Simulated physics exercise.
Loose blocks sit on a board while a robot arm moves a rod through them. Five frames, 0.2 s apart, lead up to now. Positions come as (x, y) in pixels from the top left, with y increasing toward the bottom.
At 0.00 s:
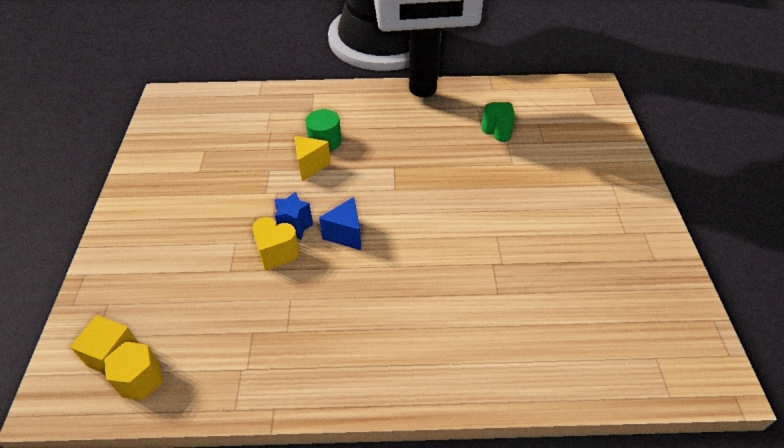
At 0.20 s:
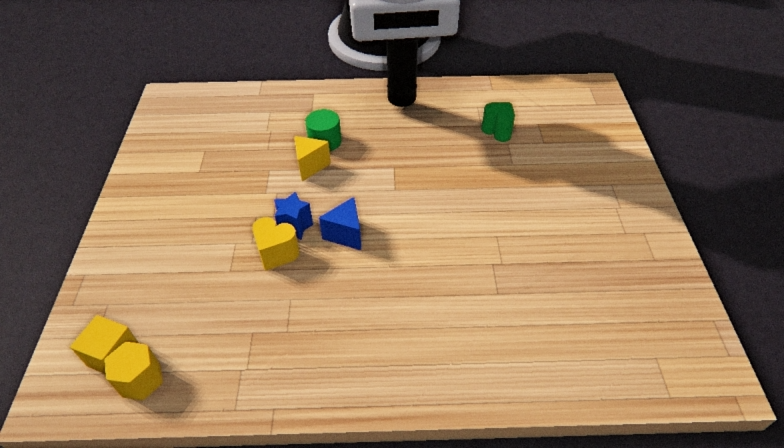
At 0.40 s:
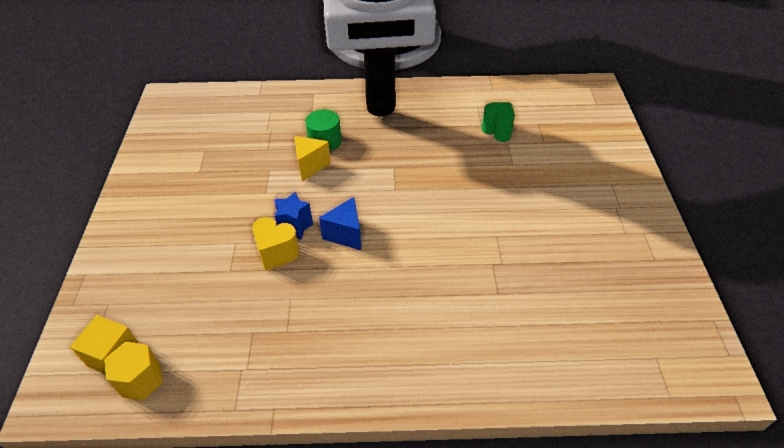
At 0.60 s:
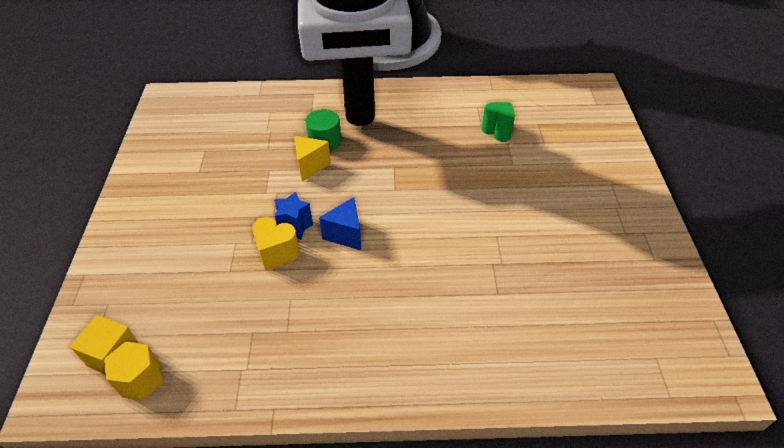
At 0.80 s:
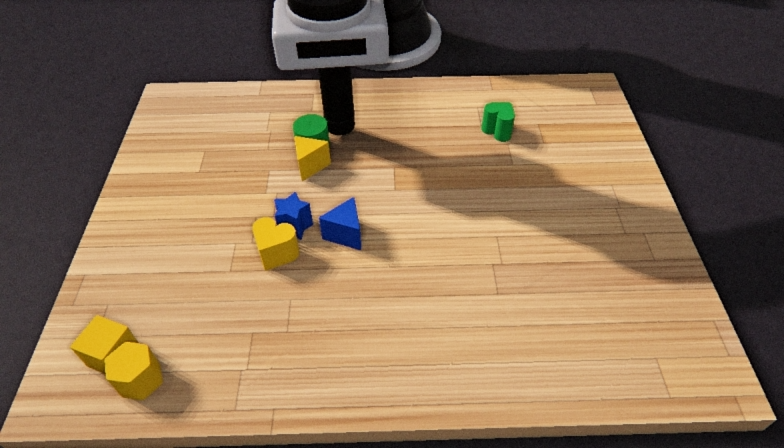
On a wooden board scattered with yellow, blue and green blocks, a robot arm moves its black rod leftward and slightly toward the viewer, then nudges the green disc a little to the left behind the yellow triangular block.
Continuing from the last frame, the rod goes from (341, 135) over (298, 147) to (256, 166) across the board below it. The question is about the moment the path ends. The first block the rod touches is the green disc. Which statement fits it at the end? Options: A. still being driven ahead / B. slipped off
My pick is A.
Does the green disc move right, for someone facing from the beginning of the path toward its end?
I believe not.
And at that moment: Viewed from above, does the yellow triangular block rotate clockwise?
No - that is not the case.
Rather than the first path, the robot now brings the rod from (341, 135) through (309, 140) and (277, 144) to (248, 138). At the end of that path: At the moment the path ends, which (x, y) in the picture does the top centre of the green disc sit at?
By then it is at (258, 144).
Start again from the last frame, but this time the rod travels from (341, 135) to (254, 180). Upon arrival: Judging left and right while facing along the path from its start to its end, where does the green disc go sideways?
The green disc is shifted sideways to the right, facing along the path from start to end.
On the path given first. One third of the way, rod (311, 134); yellow triangular block (302, 149), turned 40° anticlockwise; green disc (282, 135).
Two thirds of the way, rod (282, 146); yellow triangular block (302, 150), turned 45° anticlockwise; green disc (254, 149).
At the end, rod (254, 158); yellow triangular block (302, 150), turned 45° anticlockwise; green disc (229, 165).
